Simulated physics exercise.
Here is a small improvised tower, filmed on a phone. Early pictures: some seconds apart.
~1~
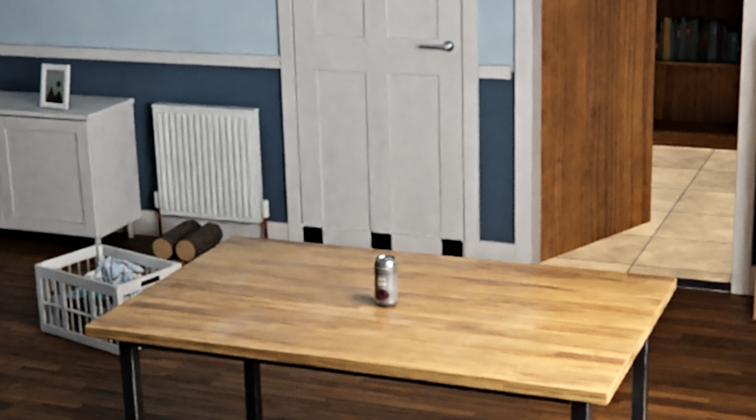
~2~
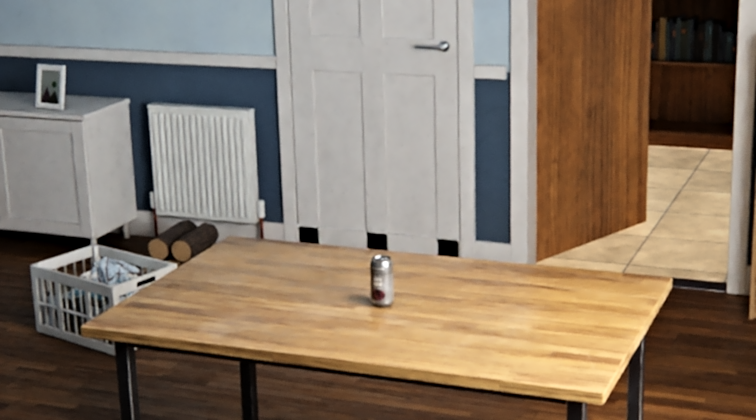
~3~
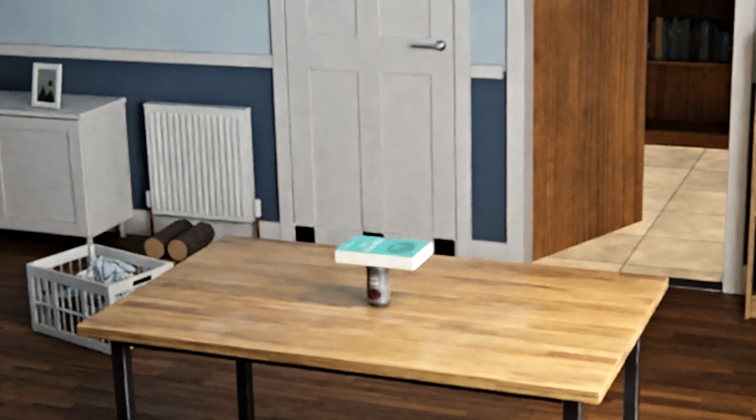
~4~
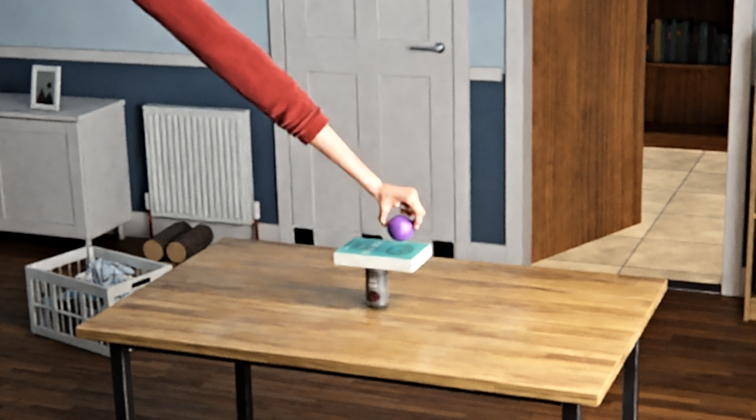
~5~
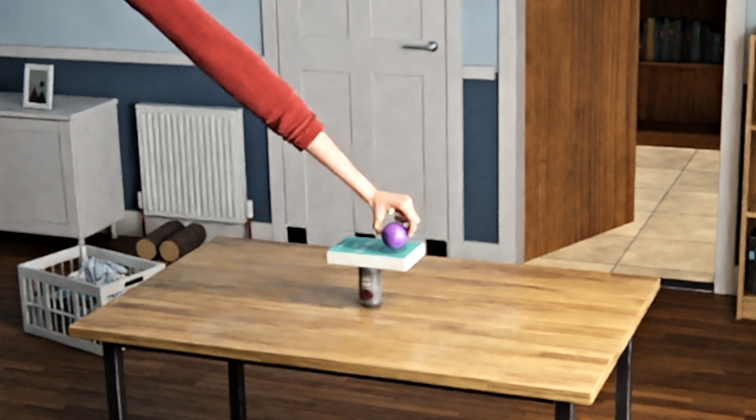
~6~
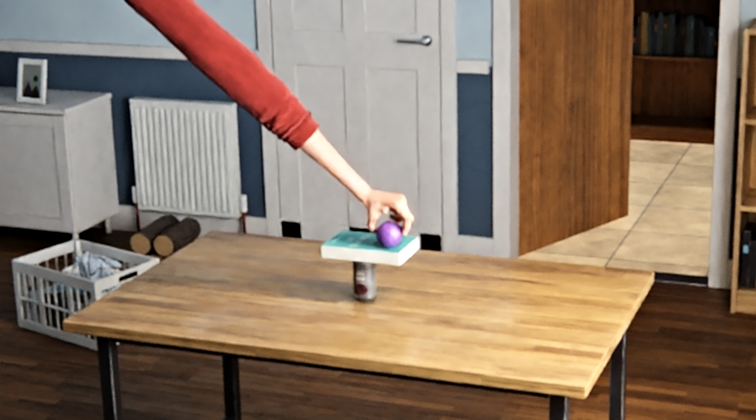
On a wooden table, a book appears atop a can and a hand lowers a purple onion onto it.
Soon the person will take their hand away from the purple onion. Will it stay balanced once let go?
No, the stack does not stay upright.
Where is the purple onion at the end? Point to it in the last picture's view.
End position: Approximately (436, 302).
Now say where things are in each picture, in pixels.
The last thing is not in view yet, in the first picture.
The last thing is not in view yet, in the second picture.
The last thing is not in view yet; turquoise book (384, 252), in the third picture.
On its way; purple onion (400, 228); turquoise book (383, 254), in the fourth picture.
On its way; purple onion (395, 235); turquoise book (376, 253), in the fifth picture.
In place under the hand; purple onion (389, 234); turquoise book (370, 247), in the sixth picture.
Then, 0.50 s on from there, purple onion now fallen; turquoise book turned 50° from how it was put.
Then, 0.60 s on from there, turquoise book now fallen.
Then, 0.80 s on from there, grey can turned 9° from how it was put.
Then, 1.00 s on from there, grey can on its side.
In the end, fallen, turquoise book, grey can and purple onion. At the end, from the last picture's camera, purple onion near (436, 302). The stack comes apart.
